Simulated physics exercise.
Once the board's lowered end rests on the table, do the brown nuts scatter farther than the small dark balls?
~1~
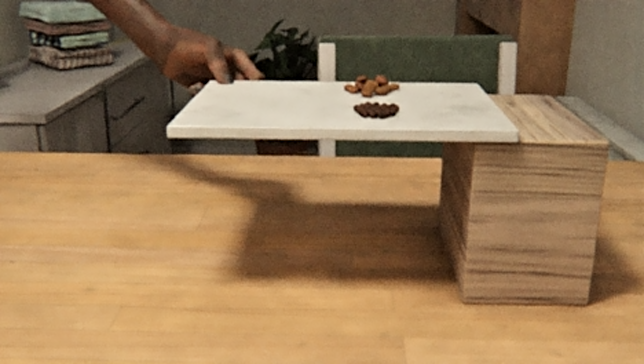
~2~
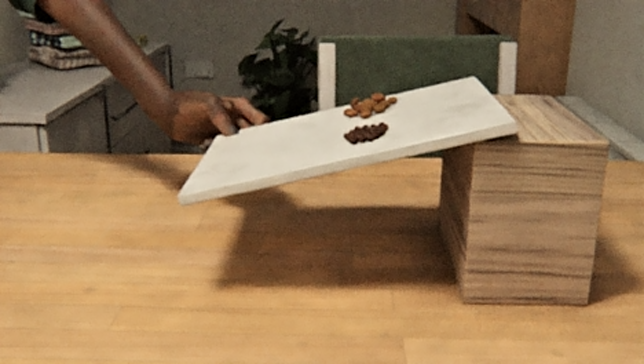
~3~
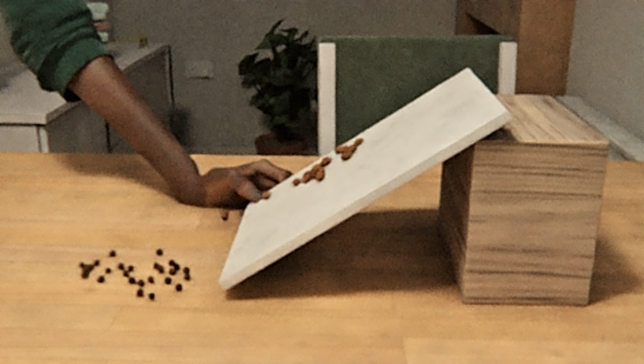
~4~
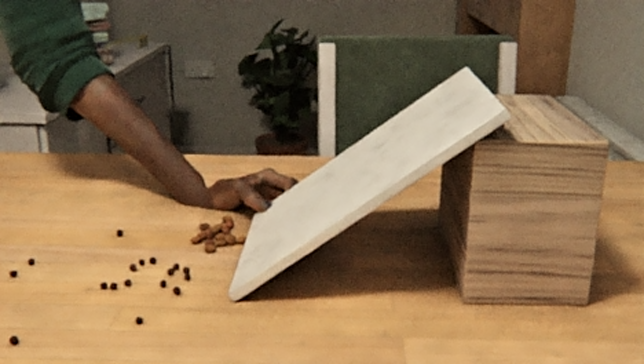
No, the small dark balls scatter farther across the table. The brown nuts stay in a heap near the foot of the board.
